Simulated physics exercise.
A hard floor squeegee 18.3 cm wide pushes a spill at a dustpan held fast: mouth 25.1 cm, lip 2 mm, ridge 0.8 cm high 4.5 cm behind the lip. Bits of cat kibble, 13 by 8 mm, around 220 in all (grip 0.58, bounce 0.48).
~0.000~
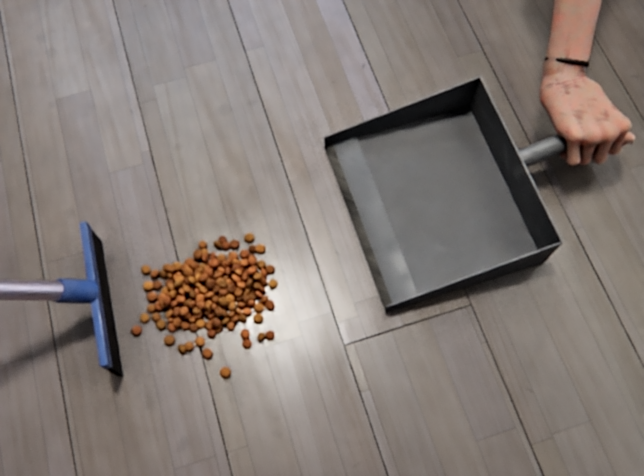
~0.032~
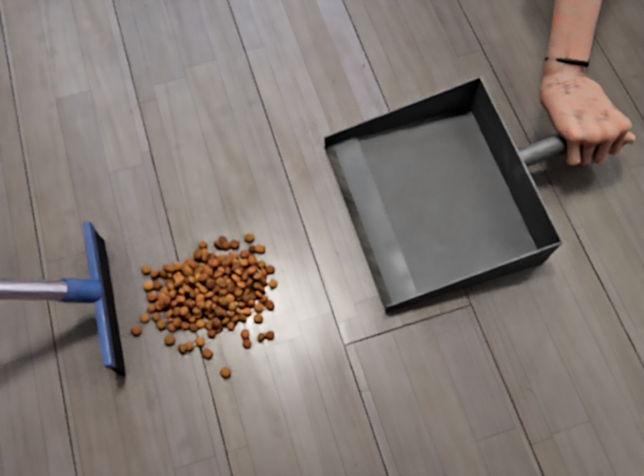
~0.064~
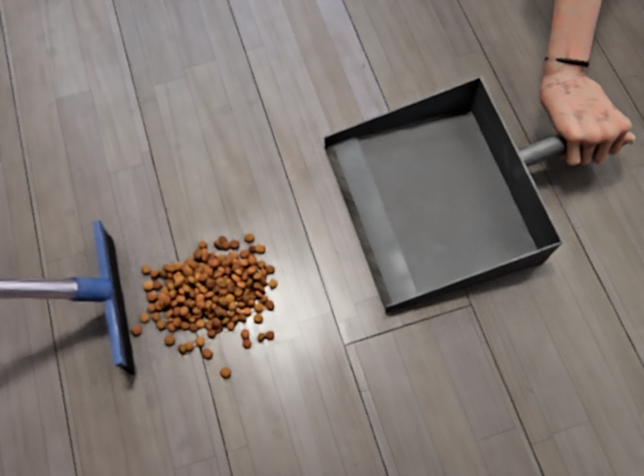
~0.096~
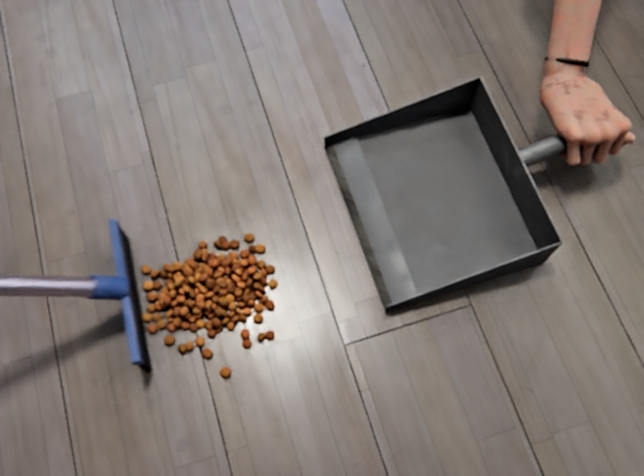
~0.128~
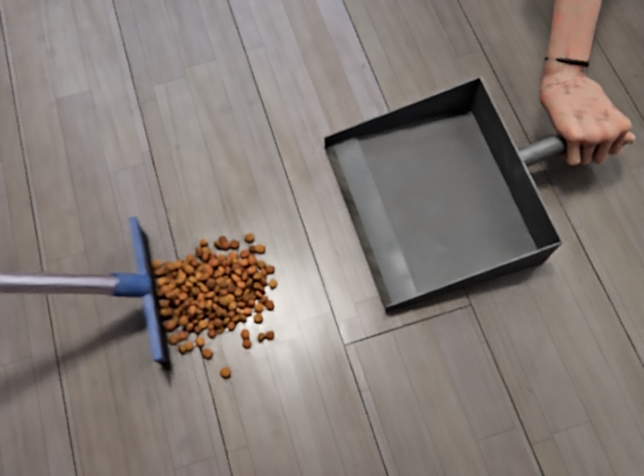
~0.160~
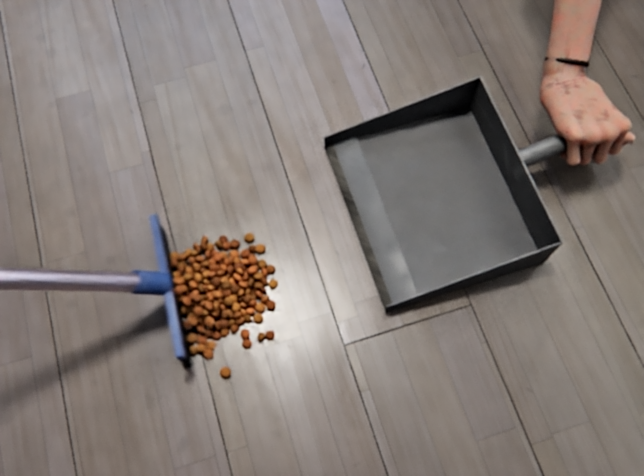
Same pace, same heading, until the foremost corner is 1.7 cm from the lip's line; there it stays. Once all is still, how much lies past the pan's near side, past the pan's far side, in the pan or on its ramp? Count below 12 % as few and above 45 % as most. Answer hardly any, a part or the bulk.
Past the pan's near side: A part; past the pan's far side: Hardly any; in the pan or on its ramp: The bulk.
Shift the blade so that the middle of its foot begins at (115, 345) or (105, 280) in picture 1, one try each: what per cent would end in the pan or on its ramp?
Some 40 and 55 per cent.
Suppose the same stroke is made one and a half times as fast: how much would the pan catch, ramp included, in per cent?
In that case some 65 per cent.
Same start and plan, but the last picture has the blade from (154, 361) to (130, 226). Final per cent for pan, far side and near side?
Pan 45, far 0, near 20.
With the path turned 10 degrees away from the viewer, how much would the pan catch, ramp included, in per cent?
It would be near 65 per cent.
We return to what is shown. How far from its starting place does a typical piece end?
Some 24 cm.
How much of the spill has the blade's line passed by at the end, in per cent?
Some 10 per cent.
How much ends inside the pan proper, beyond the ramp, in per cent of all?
Roughly 30 per cent.
Then, at 0.32 s, middle of the blade 13 cm from the lip; 0 % over the lip, far side 0 %, near side 5 %.
After 0.42 s, middle of the blade 5 cm from the lip; 5 % over the lip, far side 0 %, near side 15 %.
Then, at 0.66 s, middle of the blade 2 cm from the lip; 60 % over the lip, far side 0 %, near side 15 %.
By 1.2 s all is still; near side 15 %, far side 0 %, pan 60 %, in front of the lip or behind the blade 25 %.
